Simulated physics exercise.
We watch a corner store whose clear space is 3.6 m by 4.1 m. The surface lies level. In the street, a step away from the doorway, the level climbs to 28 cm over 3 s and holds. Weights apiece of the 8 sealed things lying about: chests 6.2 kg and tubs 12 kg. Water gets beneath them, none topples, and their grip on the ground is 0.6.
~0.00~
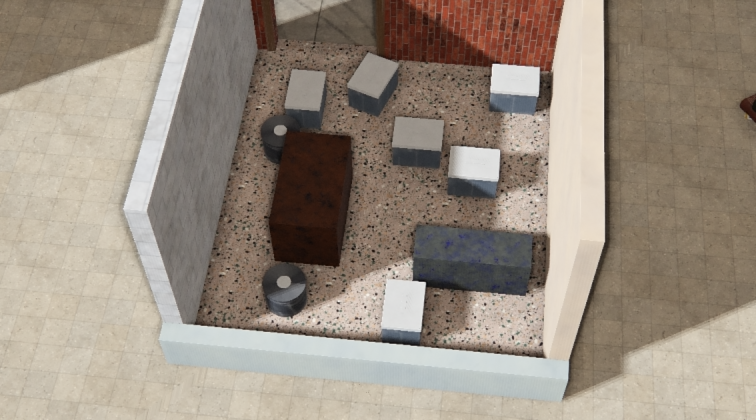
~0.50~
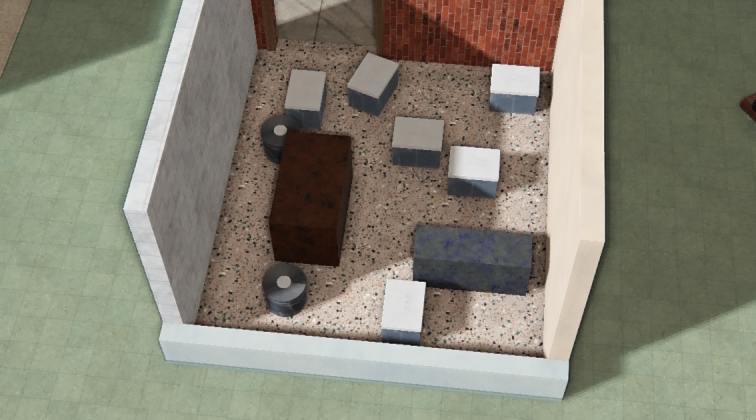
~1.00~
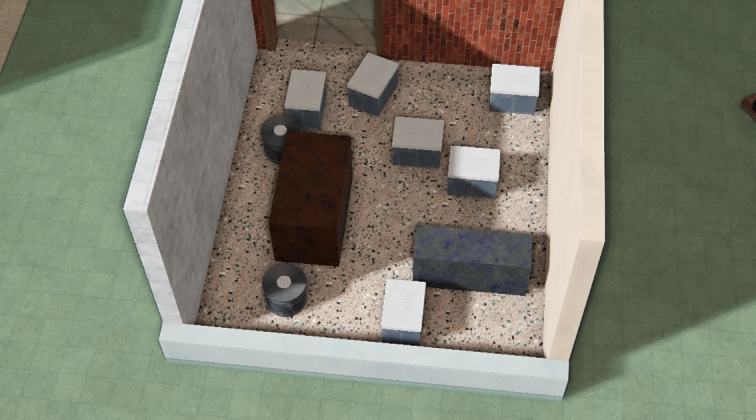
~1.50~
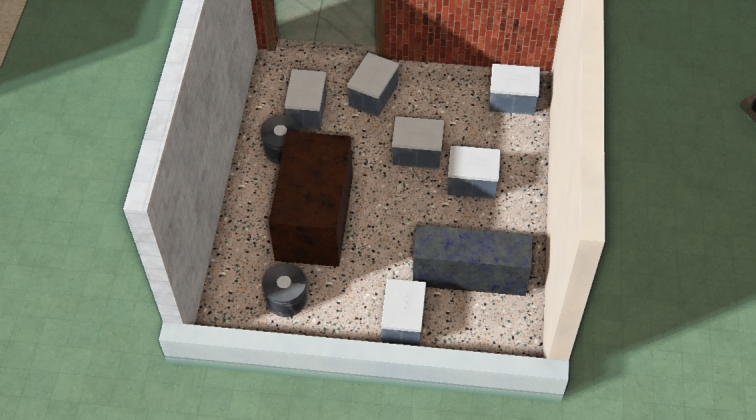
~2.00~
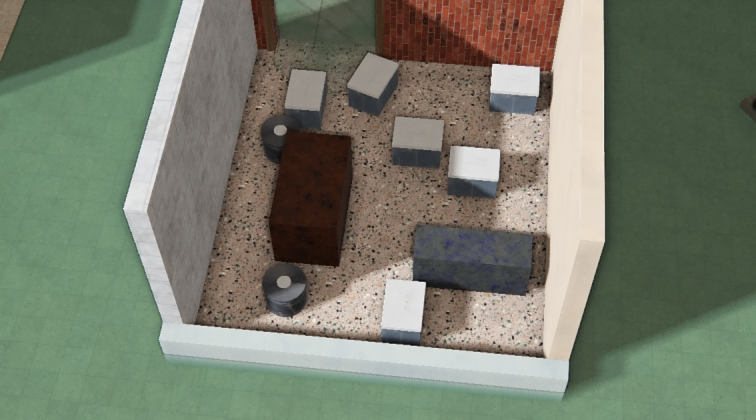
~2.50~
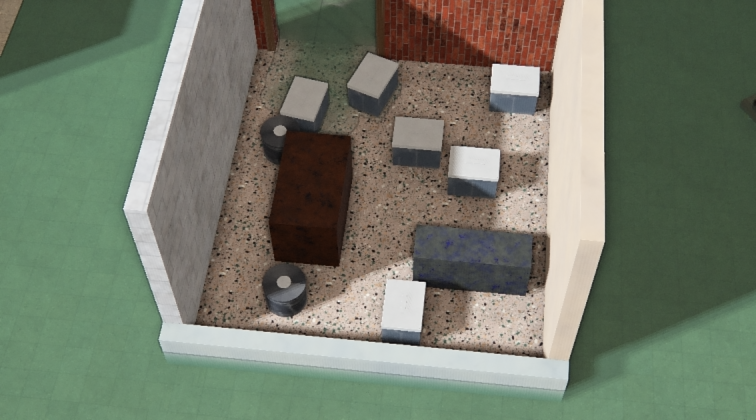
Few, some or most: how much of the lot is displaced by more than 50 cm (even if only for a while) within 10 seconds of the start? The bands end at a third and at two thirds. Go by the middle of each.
It is two thirds or above.
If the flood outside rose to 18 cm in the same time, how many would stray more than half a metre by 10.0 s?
Then 8.
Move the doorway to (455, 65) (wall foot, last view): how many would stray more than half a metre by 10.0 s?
In that case 5 of them.
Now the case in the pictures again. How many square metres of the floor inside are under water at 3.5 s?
Roughly 4.5 m2.
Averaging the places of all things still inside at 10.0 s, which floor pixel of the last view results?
Around (425, 188).
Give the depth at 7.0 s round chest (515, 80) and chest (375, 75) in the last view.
About 4 and 3 cm.
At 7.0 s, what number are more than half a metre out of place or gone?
By then 5.
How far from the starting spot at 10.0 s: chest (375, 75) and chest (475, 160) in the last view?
In that order: 100 cm, 120 cm.
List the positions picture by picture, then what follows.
In the first picture, a chest at (305, 88), on the bottom; a tub at (280, 131), on the bottom; water covers 0.0 m2; 0 of 8 have shifted.
In the second picture, a chest at (305, 88), on the bottom; a tub at (280, 131), on the bottom; 0.0 m2 under water; 0 of 8 have shifted.
In the third picture, a chest at (305, 88) rests on the ground; a tub at (280, 131) rests on the ground; water covers 0.0 m2; 0 of 8 have shifted.
In the fourth picture, a chest at (305, 88) rests on the ground; a tub at (280, 131), on the bottom; 0.0 m2 under water; 0 of 8 have shifted.
In the fifth picture, a chest at (305, 88), on the bottom; a tub at (280, 131) rests on the ground; water covers 0.5 m2; 0 of 8 have shifted.
In the sixth picture, a chest at (304, 97) rests on the ground, 14 cm from its start; a tub at (280, 131) rests on the ground; 1.3 m2 under water; 1 of 8 have shifted.
After 3.5 s 0 of 8 are over 50 cm from their spots; 1 afloat.
After 4.5 s 3 of 8 are over 50 cm from their spots; 1 afloat.
After 7.0 s 5 of 8 are over 50 cm from their spots; 4 afloat.
After 10.0 s 7 of 8 are over 50 cm from their spots, and 8 have been at some point; 8 afloat.
